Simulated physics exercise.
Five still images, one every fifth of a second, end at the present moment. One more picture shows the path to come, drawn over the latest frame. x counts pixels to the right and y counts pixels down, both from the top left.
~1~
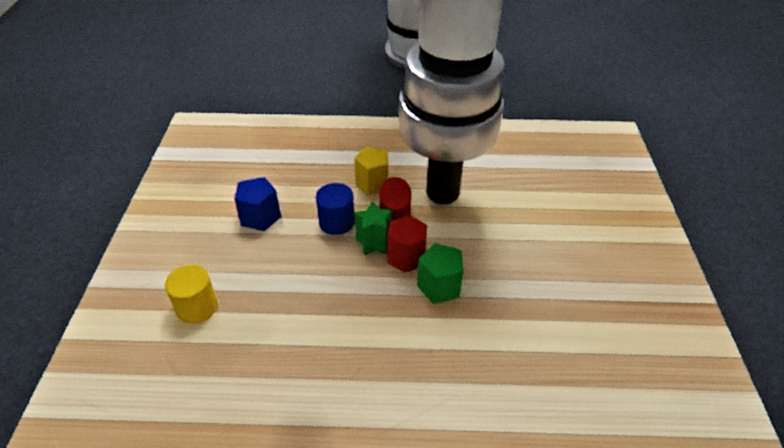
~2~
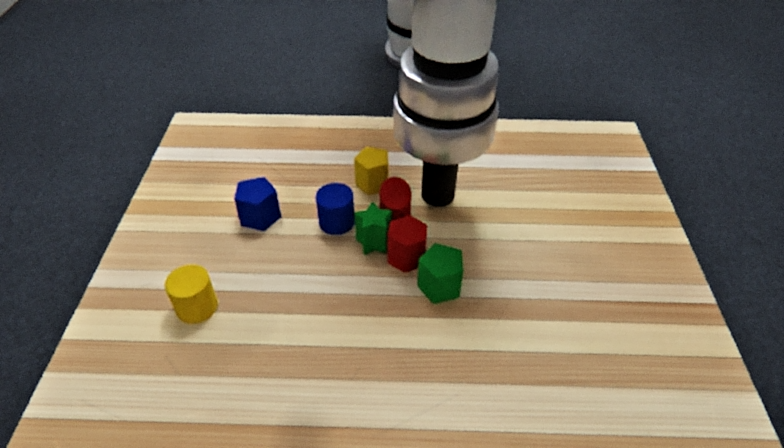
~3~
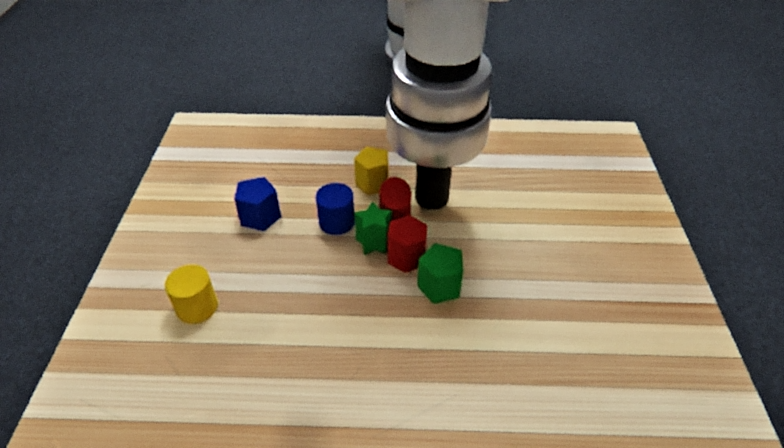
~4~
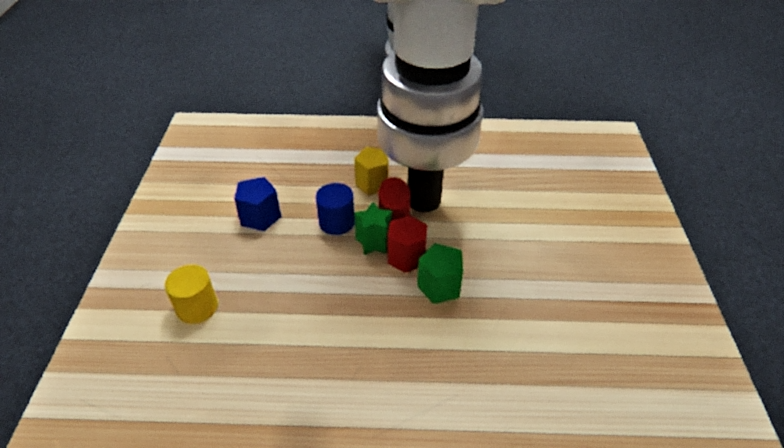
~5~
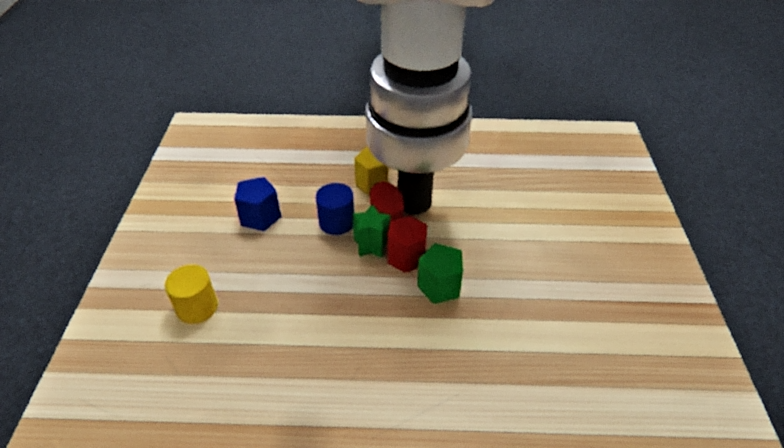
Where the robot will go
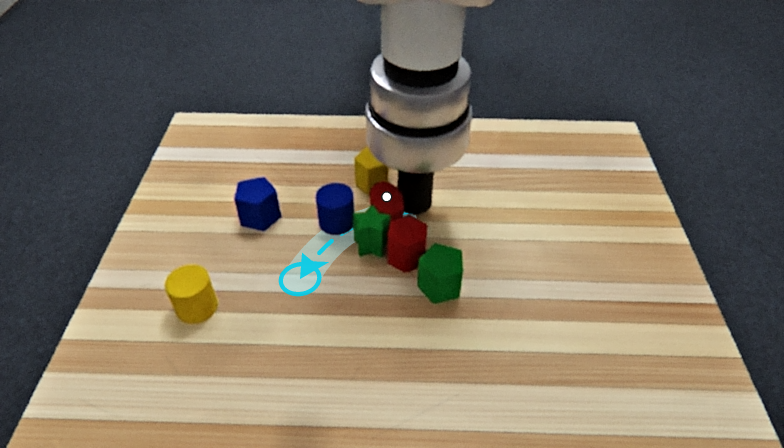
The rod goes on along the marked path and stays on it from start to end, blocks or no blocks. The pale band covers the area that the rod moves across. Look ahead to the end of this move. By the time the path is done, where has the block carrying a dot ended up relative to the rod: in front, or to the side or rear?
The block carrying a dot stays in front.
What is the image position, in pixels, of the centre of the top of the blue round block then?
For the centre of its top, I'd go with (296, 202).
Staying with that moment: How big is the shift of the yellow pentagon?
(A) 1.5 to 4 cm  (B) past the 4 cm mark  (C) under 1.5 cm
My answer is option C.
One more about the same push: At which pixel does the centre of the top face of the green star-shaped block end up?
It is going to be at (352, 250).
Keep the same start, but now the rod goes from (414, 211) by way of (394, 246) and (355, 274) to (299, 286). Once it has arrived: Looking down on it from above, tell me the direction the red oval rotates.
My answer: Clockwise.
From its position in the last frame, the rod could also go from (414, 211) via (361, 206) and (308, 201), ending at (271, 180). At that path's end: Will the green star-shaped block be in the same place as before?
I'd say no.
The line goes from (414, 211) via (368, 221) and (329, 244), ending at (300, 279); the dot is on the red oval.
The first path, step by step. One third of the way, rod (368, 214); blue round block (308, 199); green star-shaped block (357, 238), turned 45° anticlockwise; red oval (346, 214), turned 45° anticlockwise.
Two thirds of the way, rod (328, 237); blue round block (296, 202); green star-shaped block (352, 250), turned 105° anticlockwise; red oval (314, 244), turned 90° anticlockwise.
At the end, rod (299, 272); blue round block (296, 202); green star-shaped block (352, 250), turned 110° anticlockwise; yellow pentagon unmoved; red oval (288, 285), turned 110° anticlockwise.
